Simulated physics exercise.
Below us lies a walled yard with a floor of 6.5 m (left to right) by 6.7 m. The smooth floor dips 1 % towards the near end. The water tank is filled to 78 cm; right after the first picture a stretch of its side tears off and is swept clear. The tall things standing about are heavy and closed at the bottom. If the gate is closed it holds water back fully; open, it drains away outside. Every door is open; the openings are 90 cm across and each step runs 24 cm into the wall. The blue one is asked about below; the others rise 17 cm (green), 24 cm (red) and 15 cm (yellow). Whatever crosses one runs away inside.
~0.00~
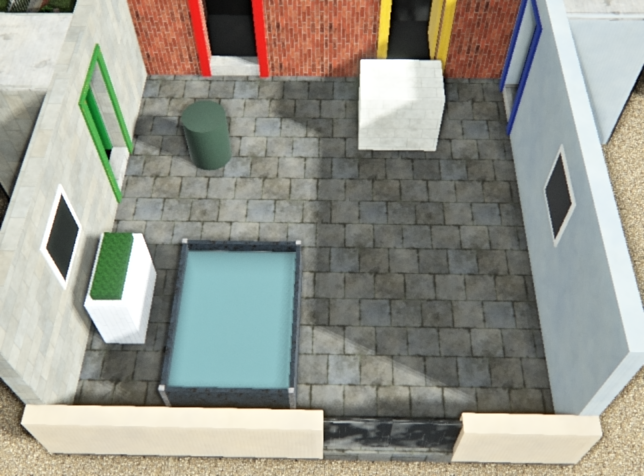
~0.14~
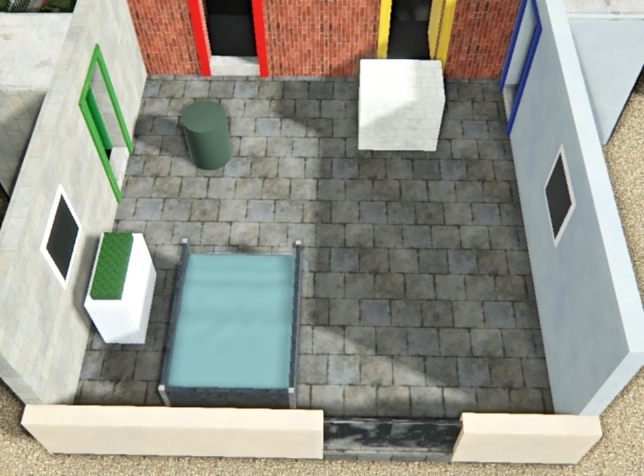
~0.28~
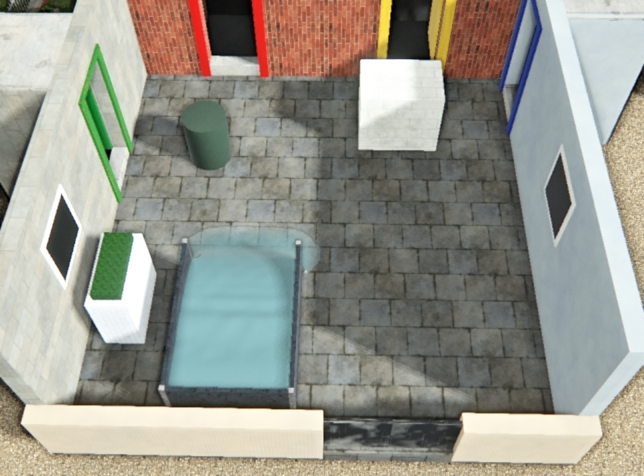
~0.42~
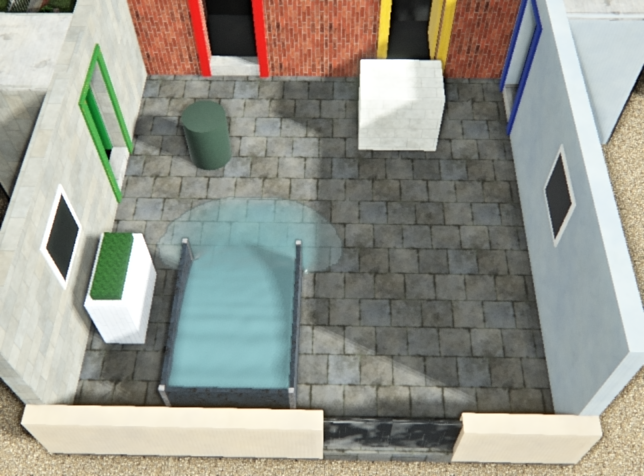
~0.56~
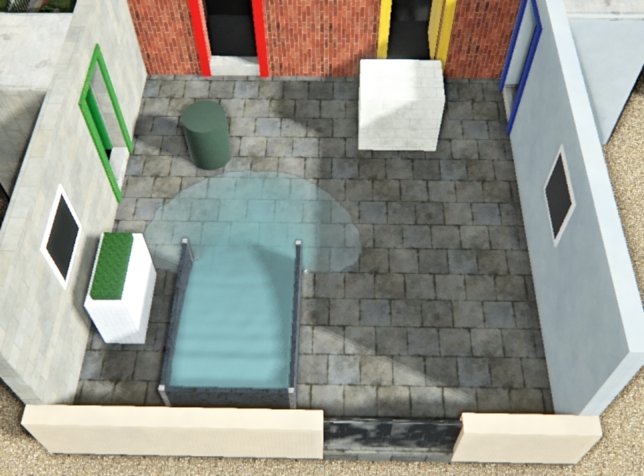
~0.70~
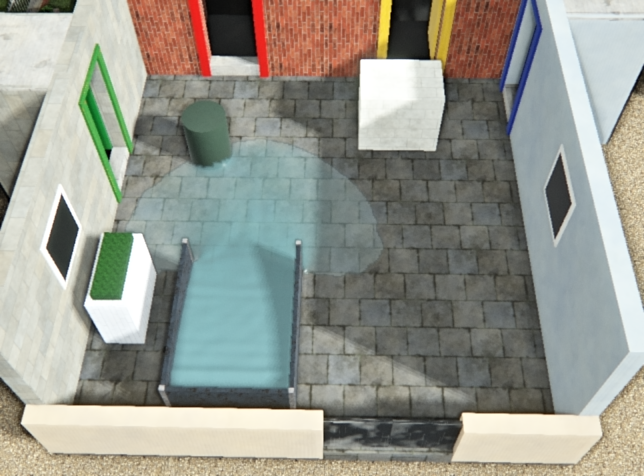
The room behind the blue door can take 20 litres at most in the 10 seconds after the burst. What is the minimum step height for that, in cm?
It would have to be roughly 17 cm high.
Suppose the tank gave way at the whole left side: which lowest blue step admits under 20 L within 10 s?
Some 8.5 cm.
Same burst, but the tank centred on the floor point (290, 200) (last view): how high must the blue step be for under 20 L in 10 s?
Then roughly 27 cm.
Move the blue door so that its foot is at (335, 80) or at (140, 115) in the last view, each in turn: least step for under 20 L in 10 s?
Roughly 24 and 14.0 cm.
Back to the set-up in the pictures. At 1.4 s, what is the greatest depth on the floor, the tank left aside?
About 36 cm.
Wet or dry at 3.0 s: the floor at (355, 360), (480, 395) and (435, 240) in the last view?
In that order: Dry, dry, dry.
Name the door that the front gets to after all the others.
The blue one.
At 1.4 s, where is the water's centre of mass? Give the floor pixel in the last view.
Around (248, 257).
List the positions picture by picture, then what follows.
In the first picture, still water, 78 cm deep, in the water tank at (235, 314); the blue door at (518, 67) is dry.
In the second picture, the gap is on the far side, the front 0.3 m out at a hidden place; the back of the water tank holds 78 cm.
In the third picture, water pours out on the far side and has run 0.8 m, to (223, 230); about 13 cm deep outside, 78 cm at the back.
In the fourth picture, the gap is on the far side, the front 1.4 m out at (223, 202); the back of the water tank holds 77 cm.
In the fifth picture, the gap is on the far side, the front 2.0 m out at (248, 173); the back of the water tank holds 70 cm.
In the sixth picture, the front is at (251, 143), 2.6 m from the gap on the far side; 6.9 m2 of floor is wet, 65 cm left at the back; the blue door at (518, 67), 5.5 m from the gap, is still 3.3 m from the nearest water.
After 1.4 s water covers 40 % of the floor, deepest (36 cm) near (212, 176); it has not reached the blue door.
After 3.0 s water covers 55 % of the floor, deepest (30 cm) near (186, 76); 9 cm at the blue door, 0 litres in over its 20 cm step.
After 10.0 s water covers 100 % of the floor, deepest (17 cm) near (559, 439); 5 cm at the blue door, 8 litres in over its 20 cm step.
At the blue door as built, the water arrived by 2.9 s and peaked near 24 cm at 3.4 s.
With a step of 15.5 cm, 31 litres would have come in within the 10 s; with 20.5 cm, 7 litres. So under 20 litres takes about 17 cm.
